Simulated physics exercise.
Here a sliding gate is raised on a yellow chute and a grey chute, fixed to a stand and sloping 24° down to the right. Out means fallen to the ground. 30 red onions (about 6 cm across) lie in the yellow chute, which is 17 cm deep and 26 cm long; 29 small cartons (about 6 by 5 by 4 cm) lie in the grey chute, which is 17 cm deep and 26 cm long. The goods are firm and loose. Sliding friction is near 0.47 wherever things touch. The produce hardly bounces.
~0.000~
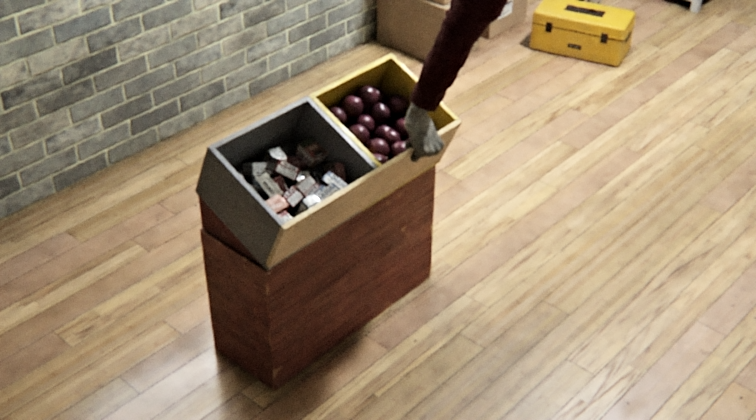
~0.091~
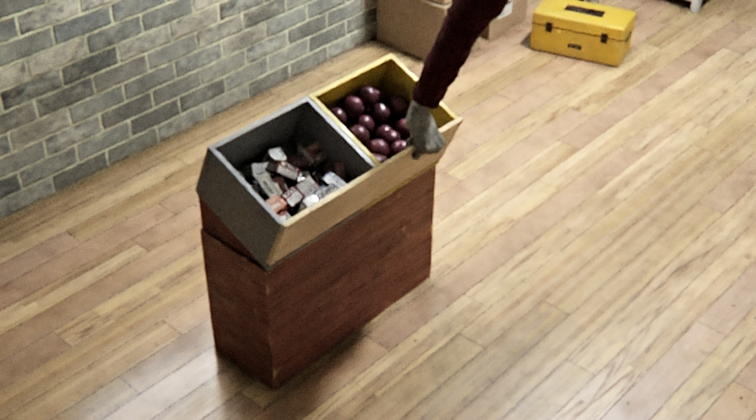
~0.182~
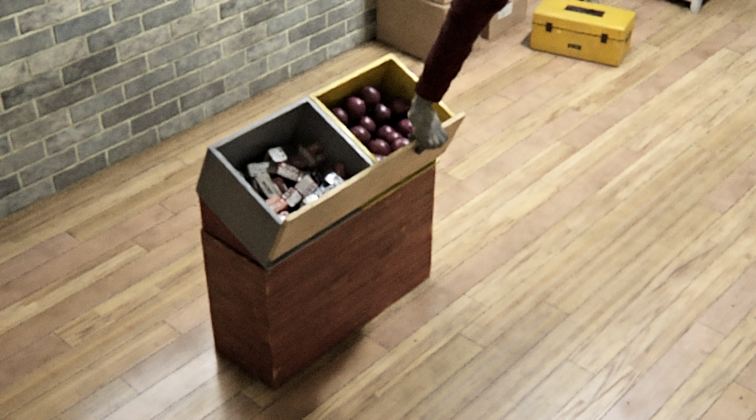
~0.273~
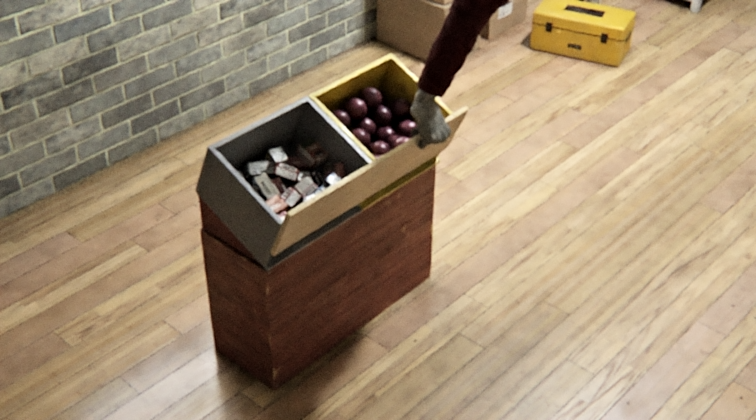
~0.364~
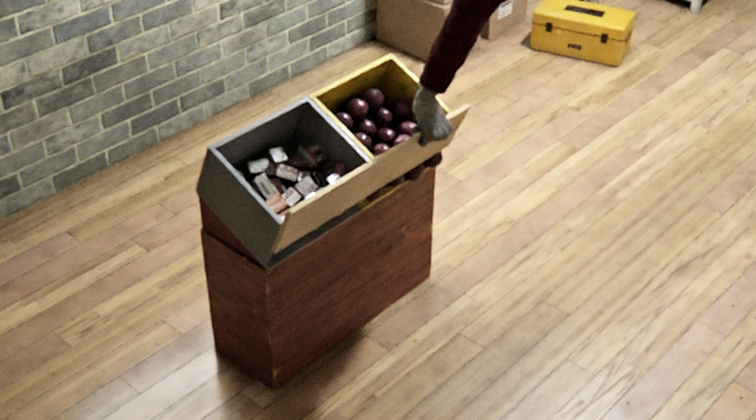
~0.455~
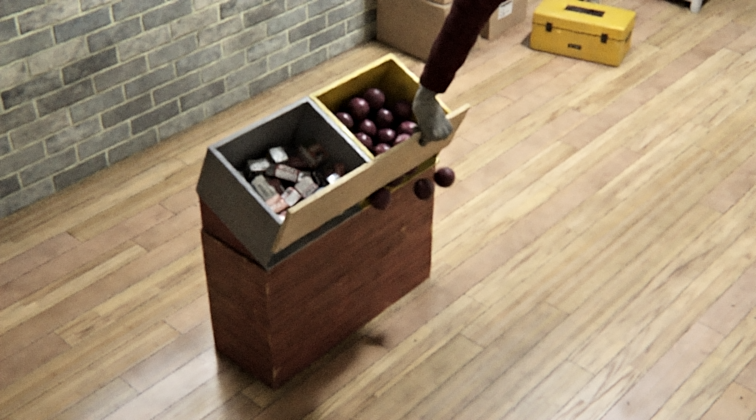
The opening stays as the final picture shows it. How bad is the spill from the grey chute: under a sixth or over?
Out of the grey chute go fewer than one in six of the small cartons.
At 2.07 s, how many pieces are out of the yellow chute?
Out by then, roughly: Yellow chute 4.
After 0.86 s, yellow chute 26 in, 4 out and grey chute 29 in, 0 out.
After 1.36 s, yellow chute 26 in, 4 out and grey chute 29 in, 0 out.
After 2.07 s, yellow chute 26 in, 4 out and grey chute 29 in, 0 out.
Outcome (at 2.98 s), yellow chute 26 in, 4 out and grey chute 29 in, 0 out. Asked share, 0 of 29, 0 per cent.
